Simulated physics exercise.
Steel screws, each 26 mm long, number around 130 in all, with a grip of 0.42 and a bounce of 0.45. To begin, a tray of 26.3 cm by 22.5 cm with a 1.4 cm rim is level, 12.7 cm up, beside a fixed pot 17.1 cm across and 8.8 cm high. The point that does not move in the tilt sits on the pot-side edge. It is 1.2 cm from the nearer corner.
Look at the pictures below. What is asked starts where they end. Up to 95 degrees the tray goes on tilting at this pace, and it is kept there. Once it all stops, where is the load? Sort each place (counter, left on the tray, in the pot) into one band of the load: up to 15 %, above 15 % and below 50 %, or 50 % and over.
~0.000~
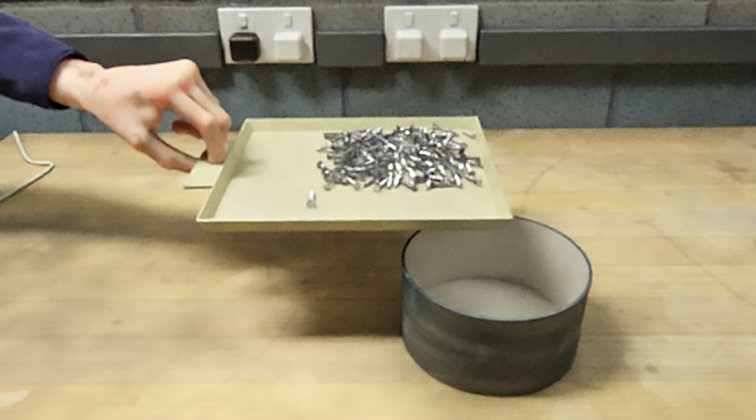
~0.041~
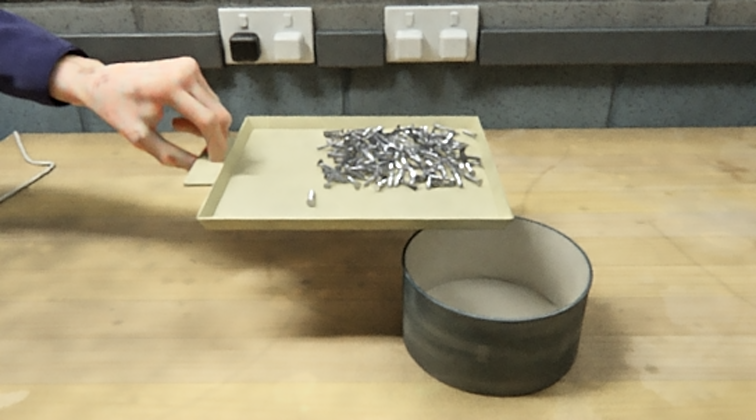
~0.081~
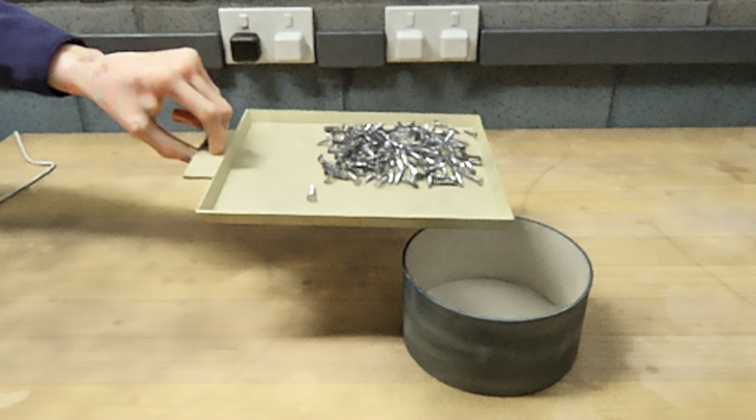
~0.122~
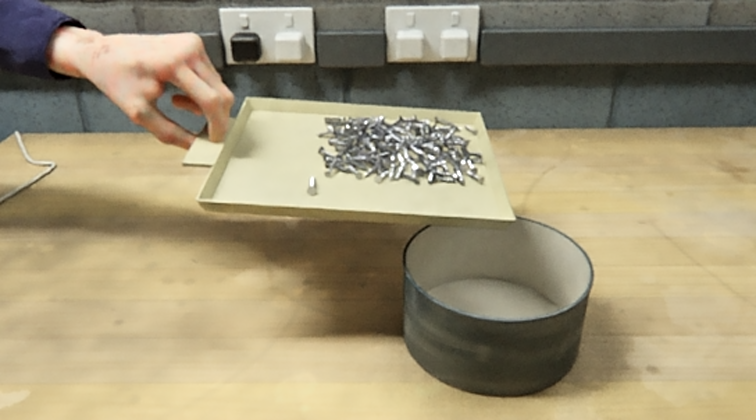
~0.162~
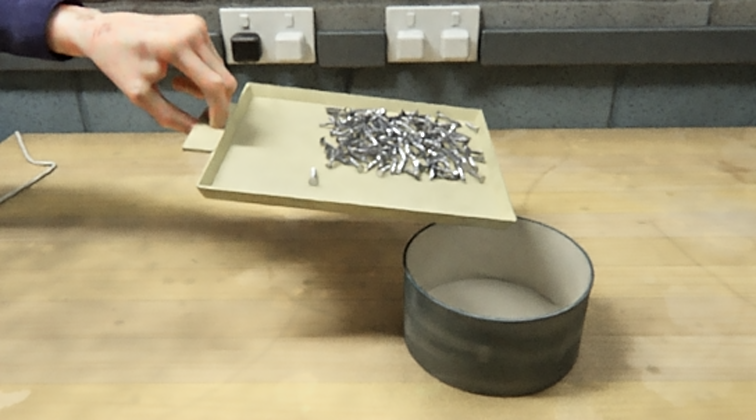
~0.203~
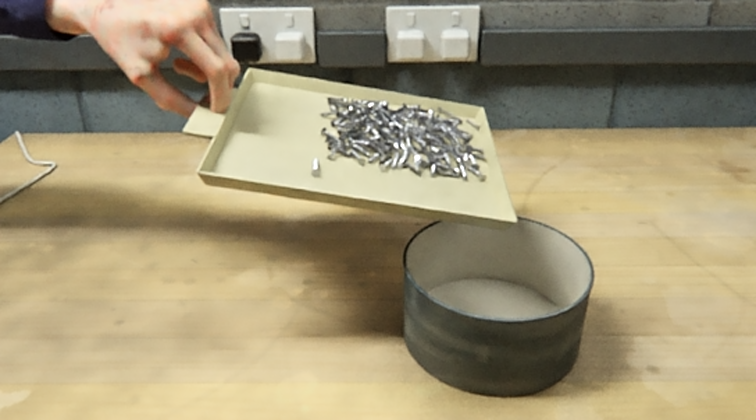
Counter: Between 15 and 50 %; tray: Up to 15 %; pot: 50 % and over.
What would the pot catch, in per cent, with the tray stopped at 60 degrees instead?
I'd expect some 40 per cent in the pot.
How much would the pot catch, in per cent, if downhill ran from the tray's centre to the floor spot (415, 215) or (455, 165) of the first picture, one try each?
First try: About 95 percent; second try: About 5 percent.
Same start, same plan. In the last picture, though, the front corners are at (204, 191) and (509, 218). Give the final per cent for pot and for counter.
That works out as pot 95 and counter 5.
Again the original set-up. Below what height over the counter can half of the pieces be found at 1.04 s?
Roughly 8 centimetres, more or less.
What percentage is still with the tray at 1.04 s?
35 %, give or take.
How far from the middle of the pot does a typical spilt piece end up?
Some 16 cm, give or take.
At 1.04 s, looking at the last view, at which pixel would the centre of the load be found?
Around (541, 243).
After 0.71 s, tilt 51 degrees; the tray holds 100 %, the pot 0 %.
After 1.04 s, tilt 77 degrees; the tray holds 35 %, the pot 35 %.
After 1.47 s, tilt 95 degrees; the tray holds 0 %, the pot 60 %.
By 2.5 s all is still; counter 40 %, tray 0 %, pot 60 %.
